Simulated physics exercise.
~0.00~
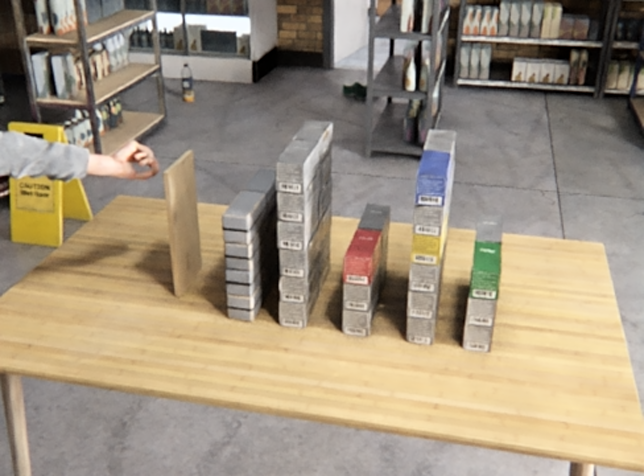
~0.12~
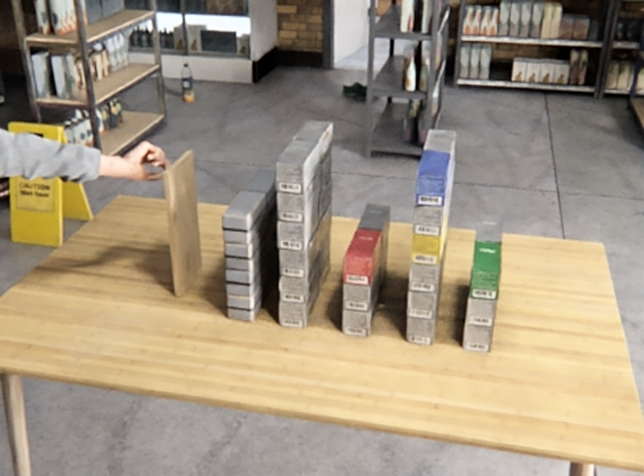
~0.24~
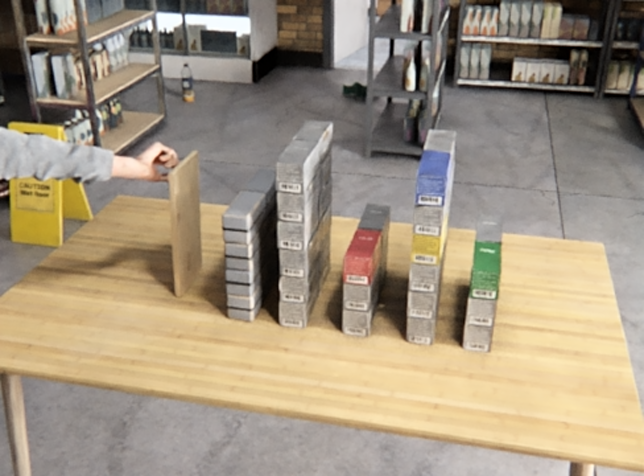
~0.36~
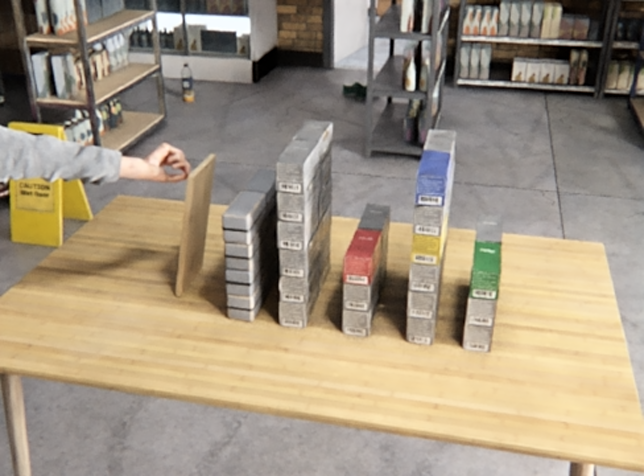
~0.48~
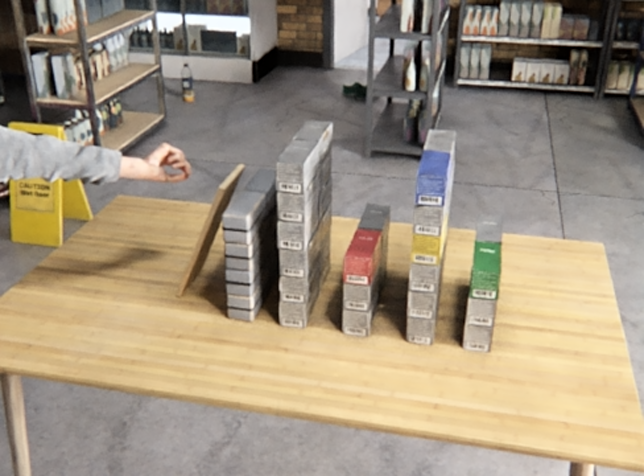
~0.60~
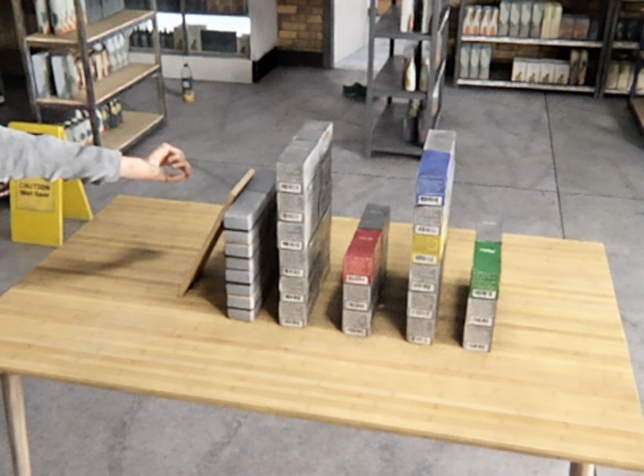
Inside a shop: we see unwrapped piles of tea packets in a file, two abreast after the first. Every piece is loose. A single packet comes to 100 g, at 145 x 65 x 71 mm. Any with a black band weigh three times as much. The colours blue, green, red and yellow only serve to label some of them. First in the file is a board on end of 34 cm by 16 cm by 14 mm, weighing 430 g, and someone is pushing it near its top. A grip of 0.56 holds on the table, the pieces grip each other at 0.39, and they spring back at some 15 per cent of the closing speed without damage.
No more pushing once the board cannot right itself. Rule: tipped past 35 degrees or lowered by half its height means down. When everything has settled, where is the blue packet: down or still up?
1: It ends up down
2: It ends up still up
The answer is 2.
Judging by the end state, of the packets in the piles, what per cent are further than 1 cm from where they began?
That comes to 0 in a hundred.
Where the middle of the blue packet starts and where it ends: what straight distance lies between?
Roughly 0 centimetres.
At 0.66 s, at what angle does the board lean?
At that moment it leans around 30° from upright.
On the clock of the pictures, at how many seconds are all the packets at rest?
Near 1.0 s.
By 0.66 s, board 28° from upright; none of the 44 packets down; blue packet unmoved.
When it is over (1.4 s), board 28° from upright; none of the 44 packets down; blue packet unmoved; green packet unmoved; red packet unmoved. In pixels of the last frame, middles, blue packet near (434, 178), green packet near (486, 269).
